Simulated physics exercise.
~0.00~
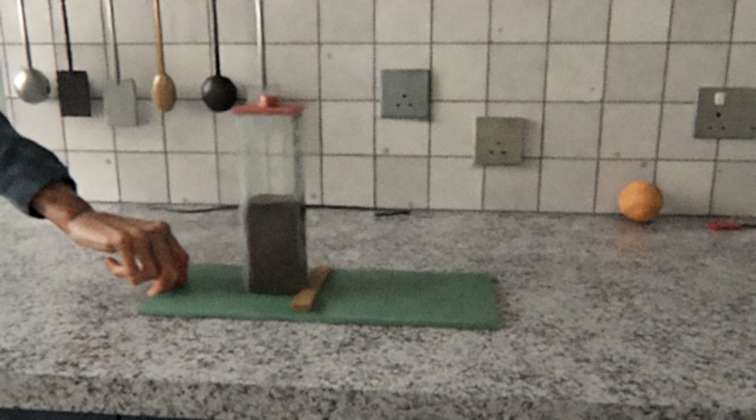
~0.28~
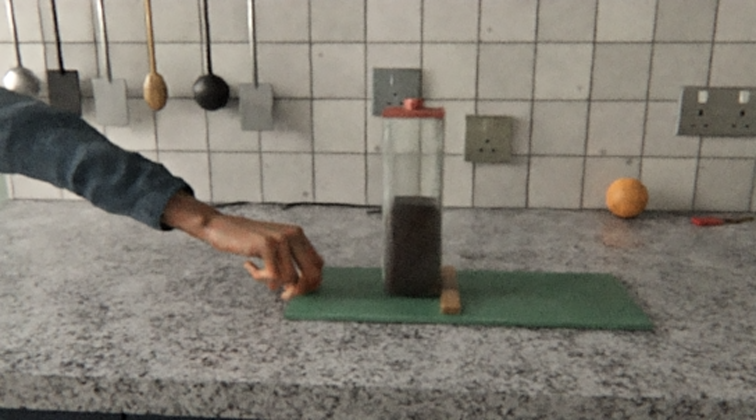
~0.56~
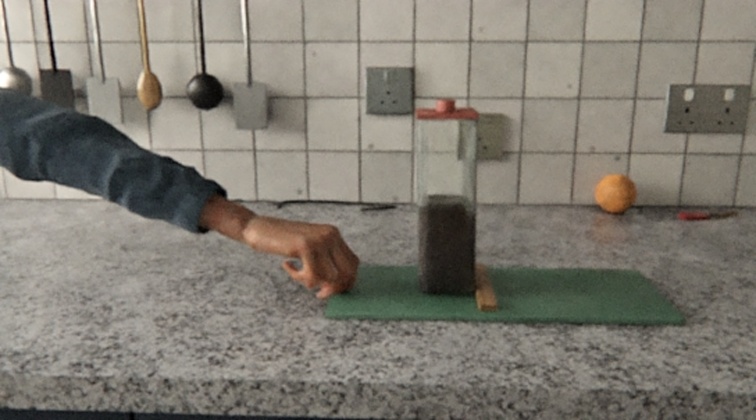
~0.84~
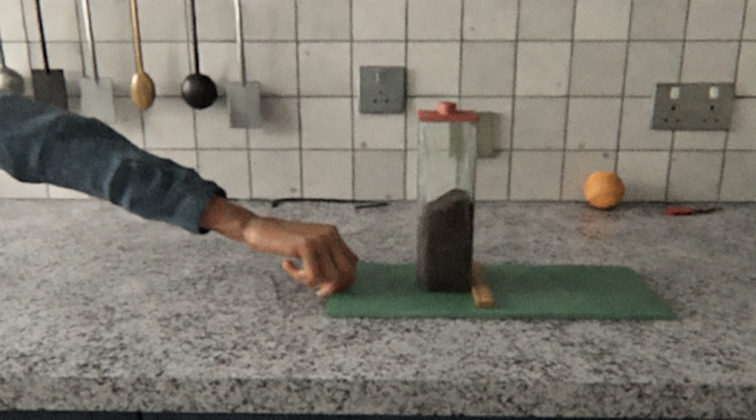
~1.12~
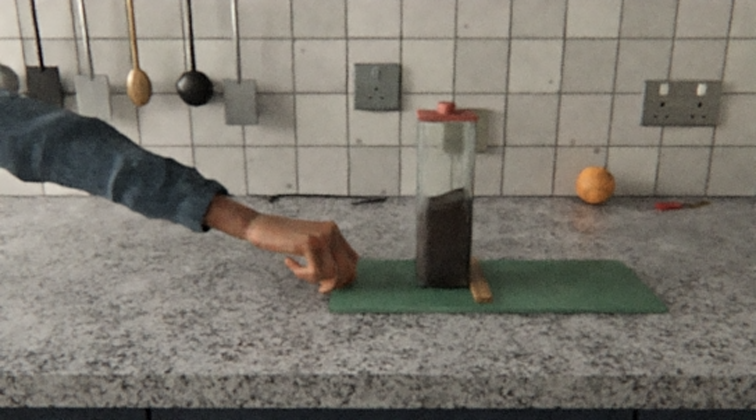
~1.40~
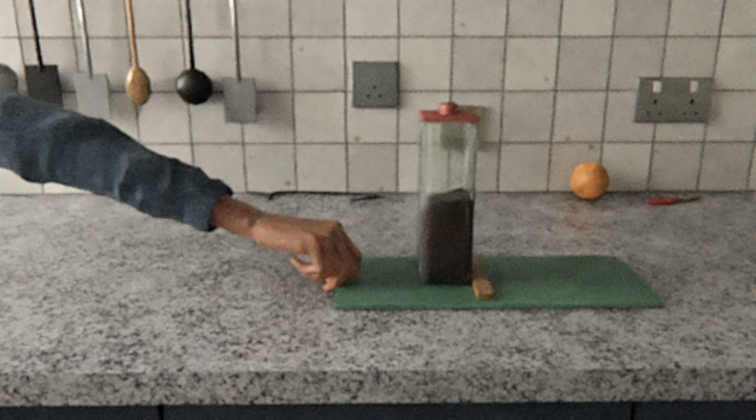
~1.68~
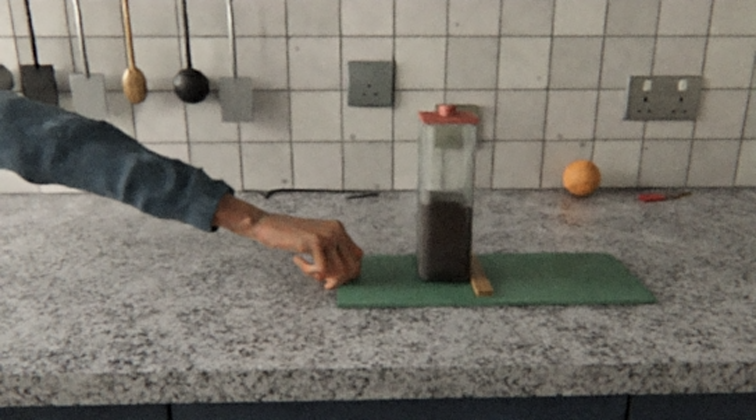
We see a hand slide a green board to the right along a speckled counter, carrying a clear, red-capped canister partly filled with dark contents beside a low wooden strip. The board stops, the contents shift and settle, and the canister remains upright, the hand still at the board's left end.
